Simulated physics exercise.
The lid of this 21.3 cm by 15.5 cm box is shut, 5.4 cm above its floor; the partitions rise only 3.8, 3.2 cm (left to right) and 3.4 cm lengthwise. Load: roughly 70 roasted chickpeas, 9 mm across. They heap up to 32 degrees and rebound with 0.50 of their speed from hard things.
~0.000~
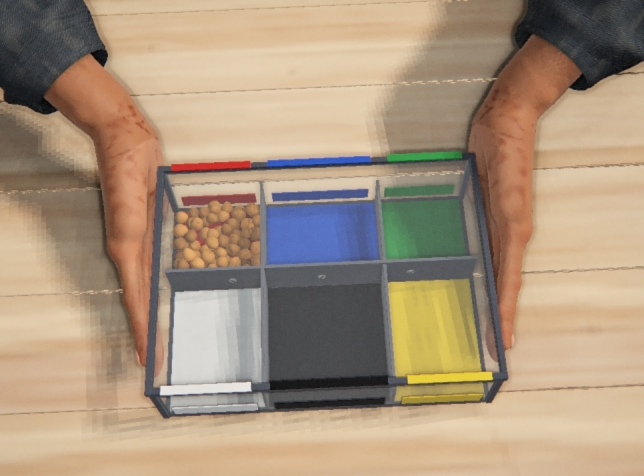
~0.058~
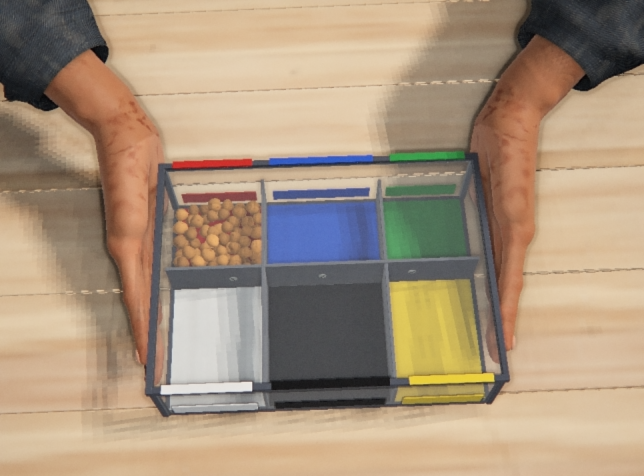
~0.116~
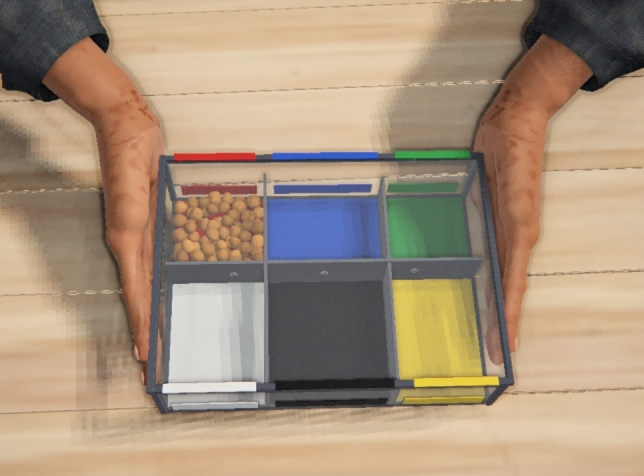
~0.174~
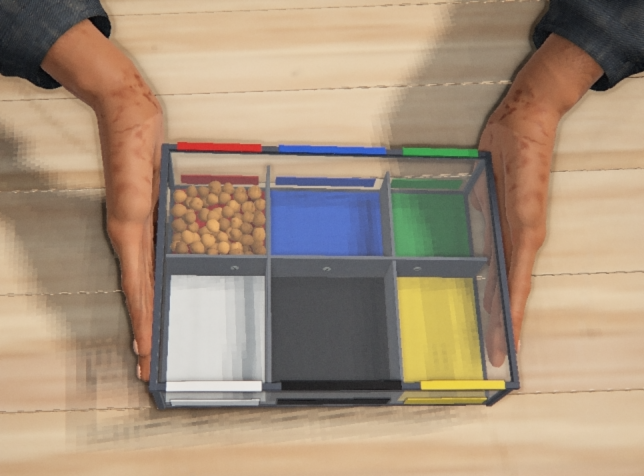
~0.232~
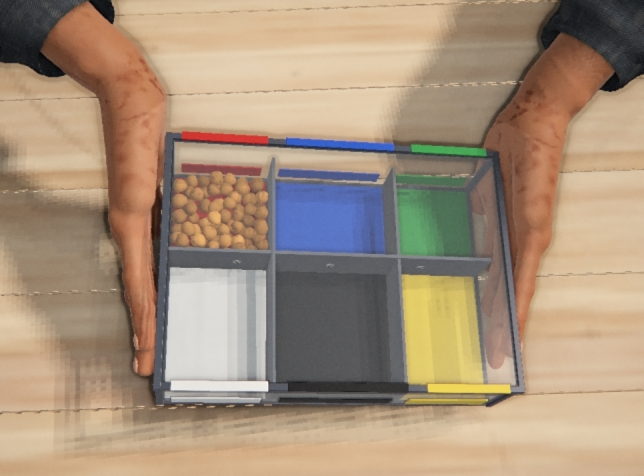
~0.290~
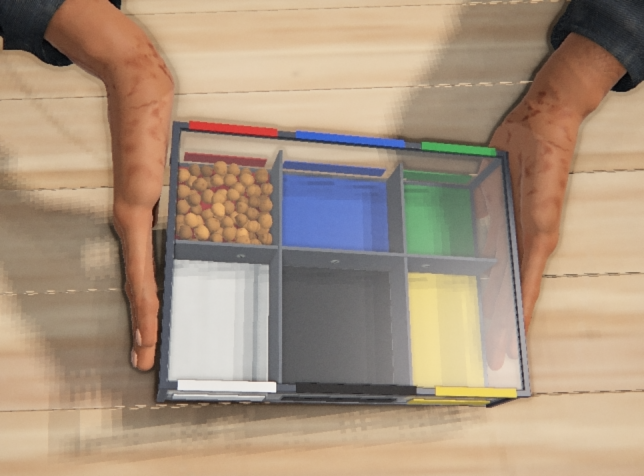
Two hands tilt a closed, divided clear box of small round tan balls toward the right.
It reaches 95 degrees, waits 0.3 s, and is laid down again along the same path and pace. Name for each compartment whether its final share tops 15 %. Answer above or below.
Red: Above, blue: Below, green: Below, yellow: Above, white: Below, black: Below.
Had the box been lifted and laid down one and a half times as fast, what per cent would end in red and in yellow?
Then: Red 55, yellow 40.
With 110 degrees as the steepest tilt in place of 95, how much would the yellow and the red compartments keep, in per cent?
Yellow 50; red 40.
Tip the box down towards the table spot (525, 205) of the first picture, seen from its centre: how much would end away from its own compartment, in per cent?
Some 30 per cent.
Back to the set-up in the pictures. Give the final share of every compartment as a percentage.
Red 35; blue 0; green 0; yellow 60; white 0; black 0.
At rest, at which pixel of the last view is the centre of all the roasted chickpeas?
Near (428, 350).
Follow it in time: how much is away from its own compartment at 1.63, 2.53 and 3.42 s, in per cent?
In turn: 35, 65, 65.
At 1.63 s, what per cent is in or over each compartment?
Red 65; blue 5; green 0; yellow 15; white 5; black 5.
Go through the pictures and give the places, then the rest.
The first picture shows box tilt 0 degrees, front corners at (152, 390) and (501, 374); red 100 %.
The second picture shows box tilt 1 degrees, front corners at (153, 389) and (502, 375).
The third picture shows box tilt 4 degrees, front corners at (154, 387) and (507, 379), lowest corner right front.
The fourth picture shows box tilt 8 degrees, front corners at (157, 385) and (512, 383), lowest corner right front.
The fifth picture shows box tilt 12 degrees, front corners at (161, 383) and (517, 387), lowest corner right front.
The sixth picture shows box tilt 16 degrees, front corners at (167, 382) and (523, 391), lowest corner right front; red 100 %. The box's pace is about 70 degrees a second.
After 1.63 s, tilt 95 degrees; red 65 %, blue 5 %, yellow 15 %, white 5 %, black 5 %.
Then, at 2.53 s, tilt 48 degrees; red 35 %, yellow 60 %.
After 3.42 s, tilt 0 degrees; red 35 %, yellow 60 %.
By 3.8 s all is still; red 35 %, blue 0 %, green 0 %, yellow 60 %, white 0 %, black 0 %.
